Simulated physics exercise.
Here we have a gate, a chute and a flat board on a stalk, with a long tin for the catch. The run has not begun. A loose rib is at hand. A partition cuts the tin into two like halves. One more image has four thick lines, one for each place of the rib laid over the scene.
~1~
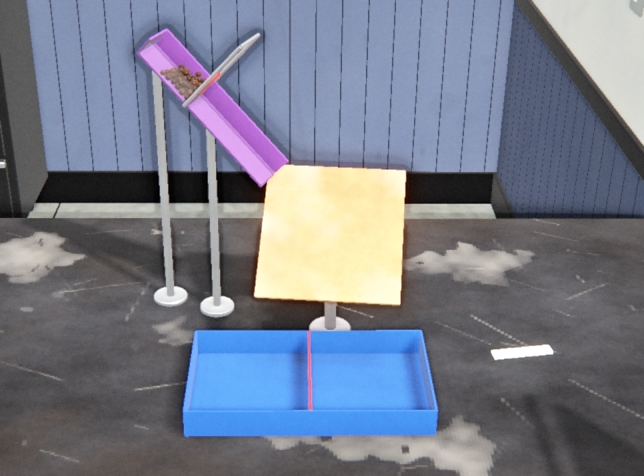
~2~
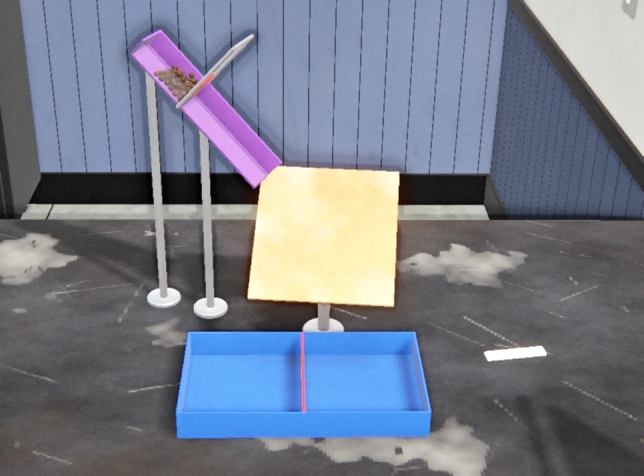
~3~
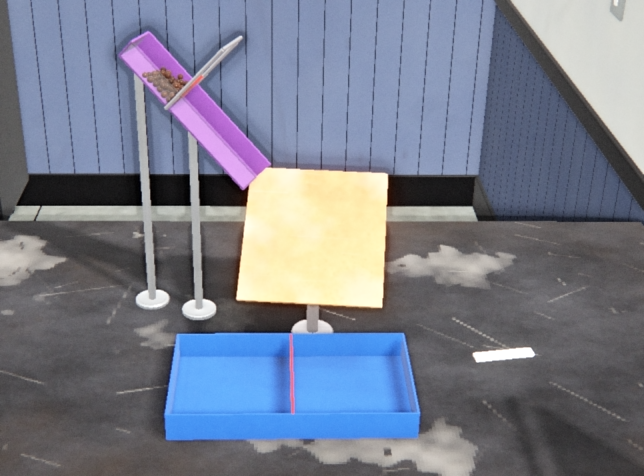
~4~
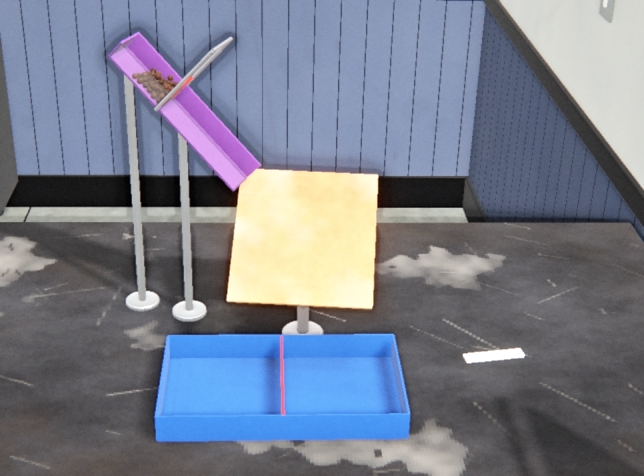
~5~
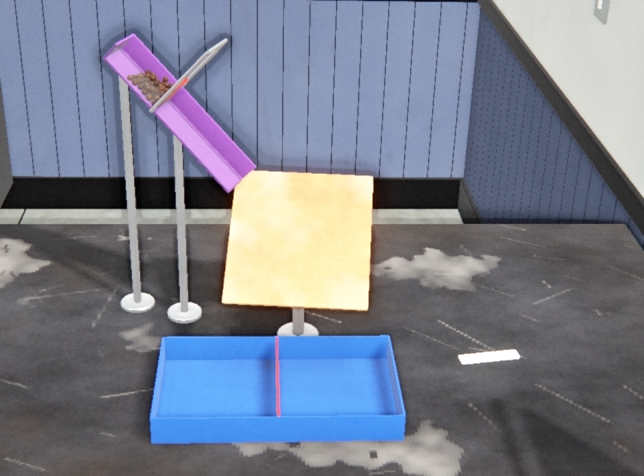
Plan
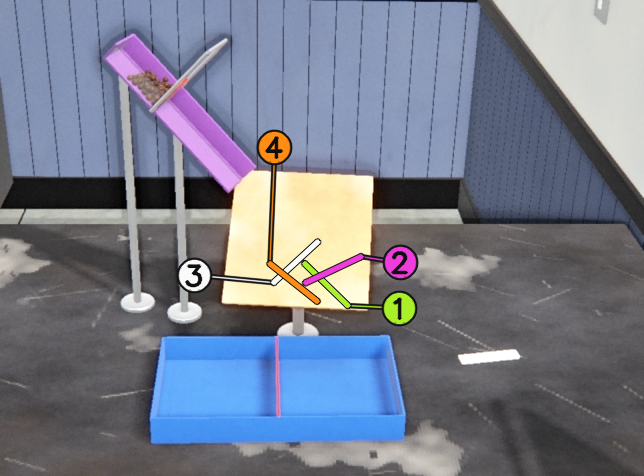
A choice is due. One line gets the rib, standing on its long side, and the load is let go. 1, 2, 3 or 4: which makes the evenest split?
Line 2.
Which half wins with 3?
Left.
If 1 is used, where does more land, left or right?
The right half.
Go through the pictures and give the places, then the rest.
The first frame shows load behind the gate at (189, 84), chocolate balls; lip of the chute at (268, 180), sloping fairly steeply.
The second frame shows middle of the board at (326, 233), tilted fairly steeply; middle of its low edge at (320, 302); of its high edge at (331, 169).
The third frame shows front corners of the tin at (166, 415) and (419, 413); front end of its middle wall at (293, 414); gate still shut at (193, 84).
The fourth frame shows middle of the load at (161, 88); lip at (241, 184).
The fifth frame shows middle of the load at (156, 89); lip at (236, 186).
On the marked copy, line 1 from (304, 263) to (347, 305); line 2 from (361, 256) to (305, 282); line 3 from (317, 241) to (273, 282); line 4 from (269, 263) to (317, 301).
With 1, of what is caught, a small part in the left half, nearly all in the right.
With 2, of what is caught, about a third in the left half, about two thirds in the right.
With 3, of what is caught, nearly all in the left half, a small part in the right.
With 4, of what is caught, a small part in the left half, nearly all in the right.
